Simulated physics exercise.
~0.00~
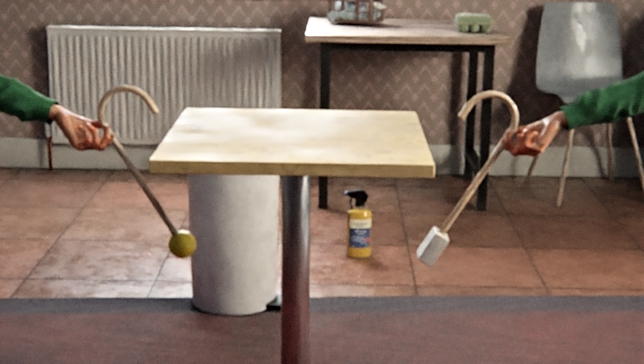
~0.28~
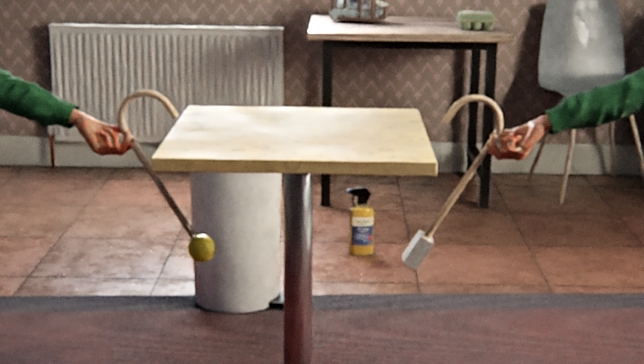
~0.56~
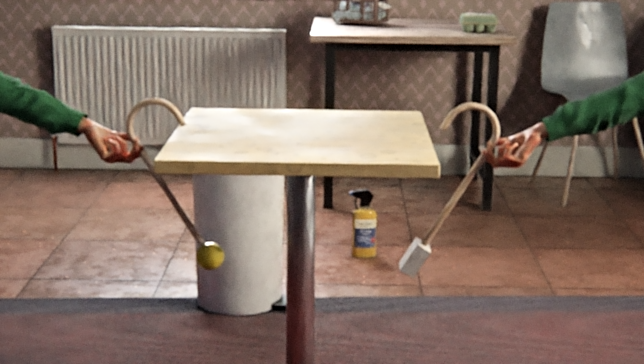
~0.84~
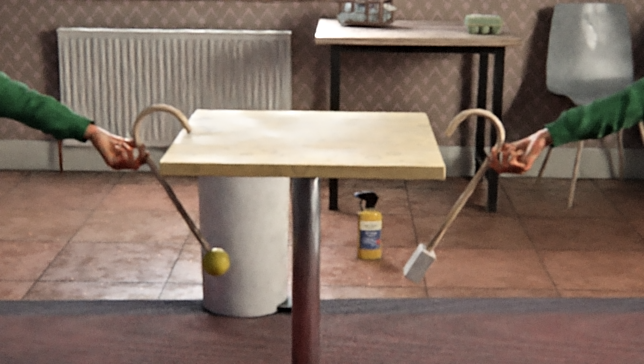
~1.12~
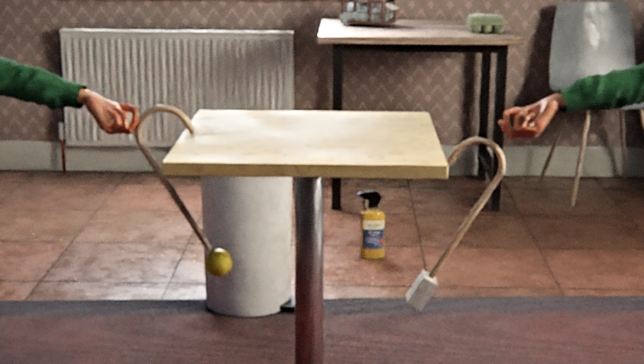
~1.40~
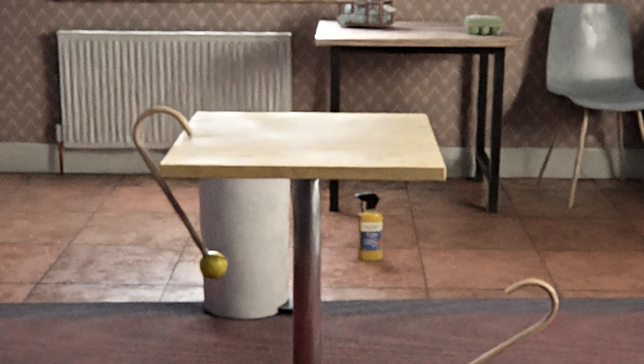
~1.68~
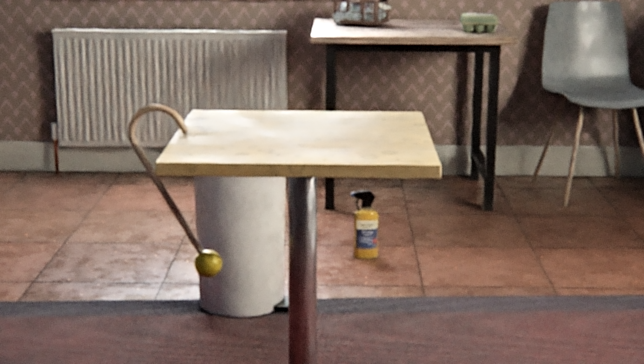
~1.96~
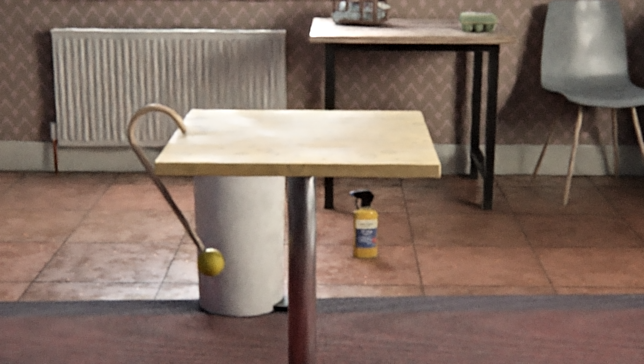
In a tiled room with a radiator, two hands hooked a cane-handled white brush and a similar yellow-ended tool on opposite edges of a table, then let go; the brush on the right fell out of sight, while the yellow-ended one stayed hanging.
